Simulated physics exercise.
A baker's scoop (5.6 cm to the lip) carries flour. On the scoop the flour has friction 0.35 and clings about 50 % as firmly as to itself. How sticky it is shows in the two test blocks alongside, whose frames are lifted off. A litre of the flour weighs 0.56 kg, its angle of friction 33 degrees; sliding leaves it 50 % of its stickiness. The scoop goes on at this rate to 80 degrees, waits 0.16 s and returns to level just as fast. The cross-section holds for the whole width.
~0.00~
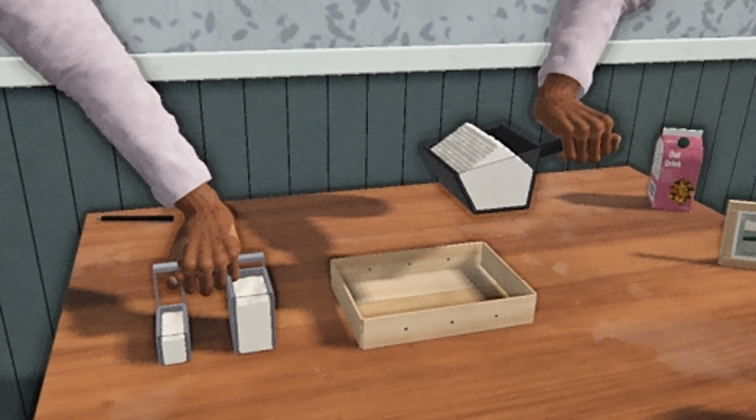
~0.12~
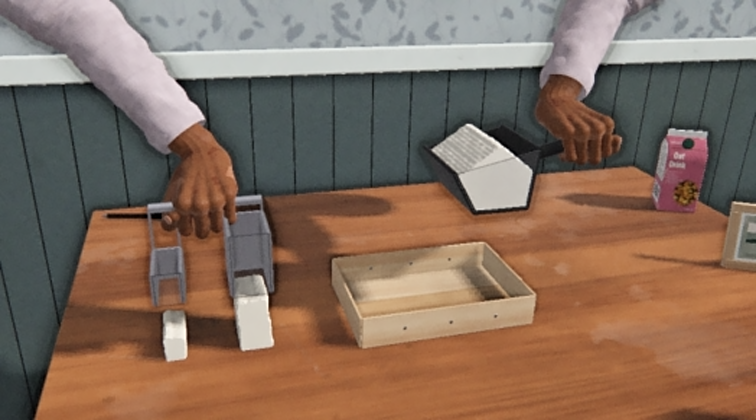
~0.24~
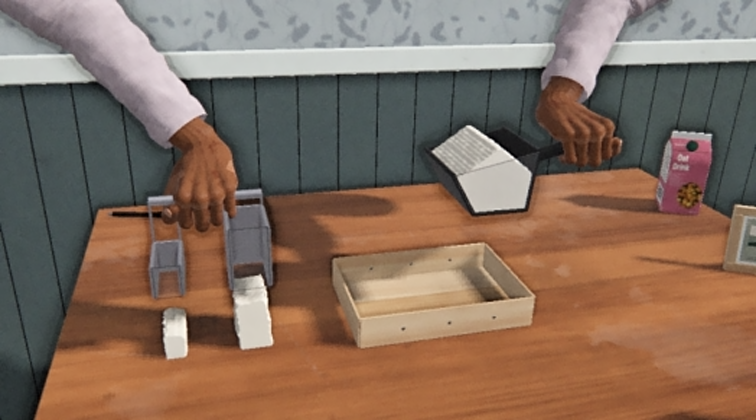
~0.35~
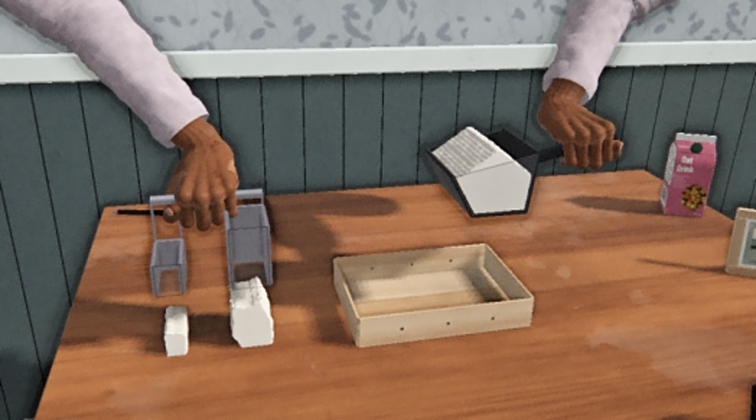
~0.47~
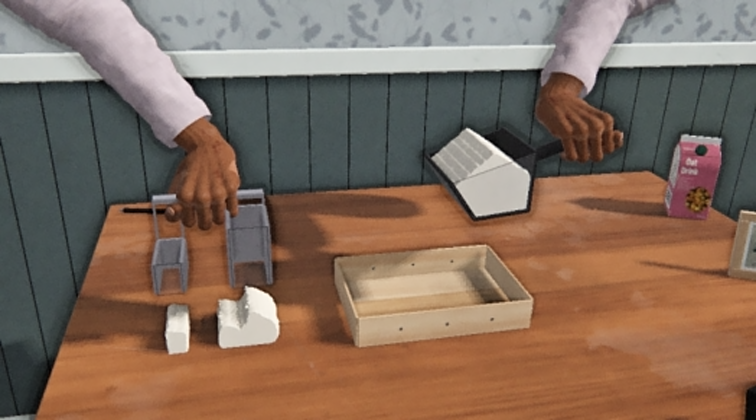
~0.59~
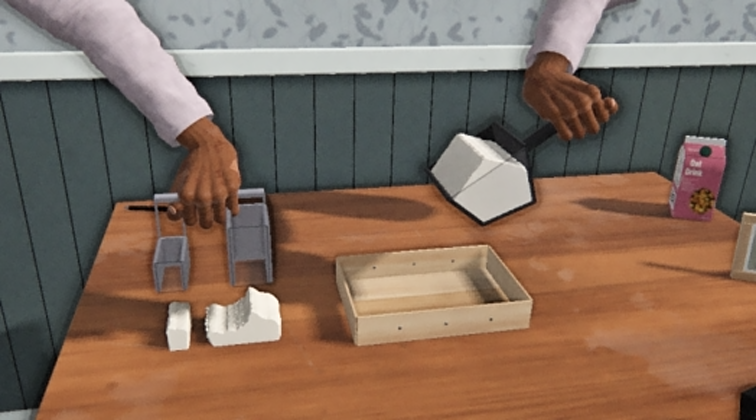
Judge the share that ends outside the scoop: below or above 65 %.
Expect below 65 %.
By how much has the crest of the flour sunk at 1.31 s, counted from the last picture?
Roughly 1.5 cm.
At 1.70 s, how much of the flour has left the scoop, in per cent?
Some 55 per cent.
After 0.92 s, the scoop is at 73 degrees and 0 % has left it.
After 1.31 s, the scoop is at 75 degrees and 54 % has left it.
After 1.70 s, the scoop is at 15 degrees and 55 % has left it.
After 2.10 s, the scoop is at 0 degrees and 55 % has left it.
After 2.21 s, the scoop is at 0 degrees and 55 % has left it.
